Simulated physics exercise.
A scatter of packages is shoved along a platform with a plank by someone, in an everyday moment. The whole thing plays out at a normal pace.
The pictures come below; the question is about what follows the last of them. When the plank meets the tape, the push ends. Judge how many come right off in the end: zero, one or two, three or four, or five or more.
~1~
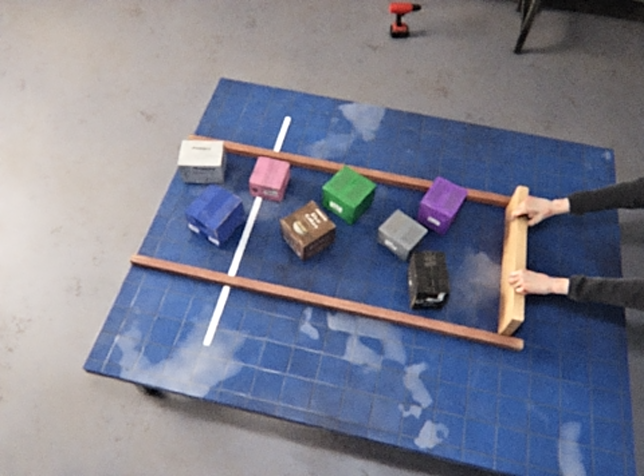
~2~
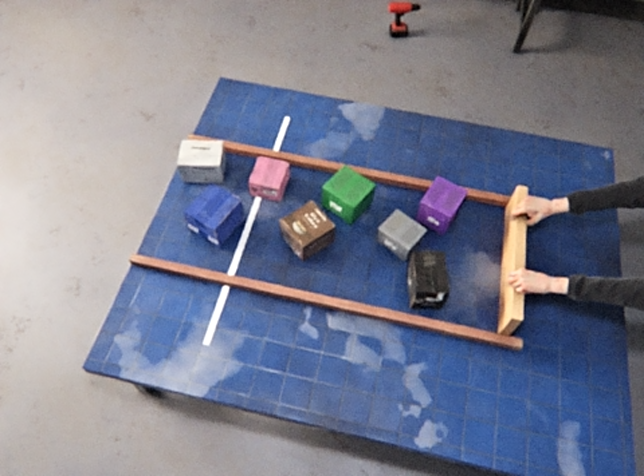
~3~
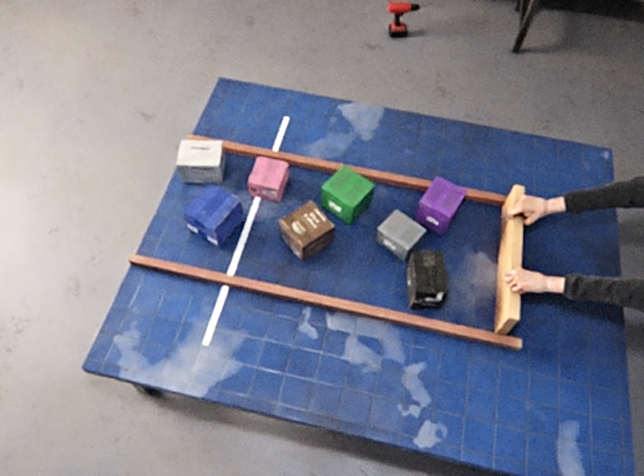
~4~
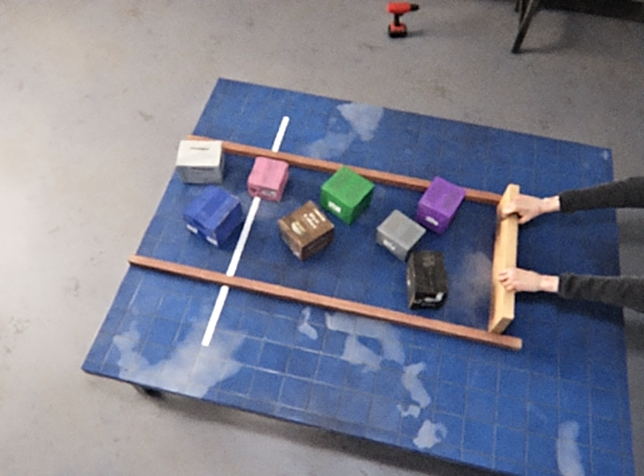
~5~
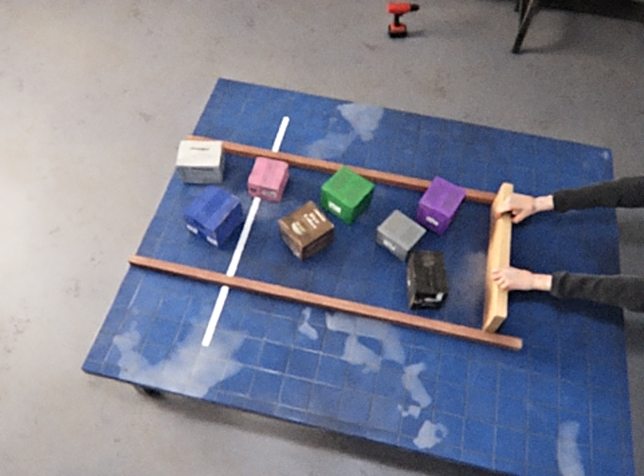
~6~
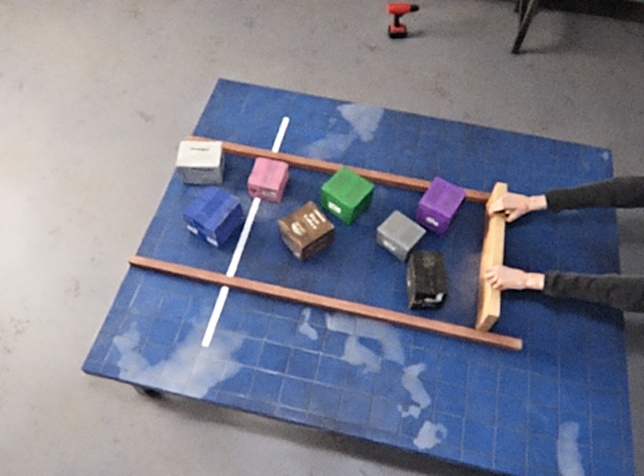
The edge claims under three, at least one.
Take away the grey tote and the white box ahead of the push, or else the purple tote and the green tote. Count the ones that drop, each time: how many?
0 for the first case, 0 for the second.
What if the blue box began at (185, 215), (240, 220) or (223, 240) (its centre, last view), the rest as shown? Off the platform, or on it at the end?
First it remains, next it remains, and last it remains.
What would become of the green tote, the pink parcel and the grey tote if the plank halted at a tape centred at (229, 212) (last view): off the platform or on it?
Taking them in turn: Green tote is still there, pink parcel ends up off it, grey tote is still there.
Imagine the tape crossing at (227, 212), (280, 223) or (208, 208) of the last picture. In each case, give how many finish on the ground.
Those tries give 3, 1 and 5.
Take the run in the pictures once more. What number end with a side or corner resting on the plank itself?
Tally at the end: 3.
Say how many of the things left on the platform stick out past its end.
Count of overhanging things: 2.
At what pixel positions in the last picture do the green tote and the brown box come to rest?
Final centres, first then second: (210, 174), (189, 219).
A little later, none off yet; white box at rest near (202, 163); blue box at rest near (214, 216); pink parcel at rest near (269, 180).
Next, none off yet; white box at rest near (202, 163); blue box at rest near (214, 216); pink parcel shifted a little near (253, 177).
When it is over, the number that fall off is one or two; down, white box.
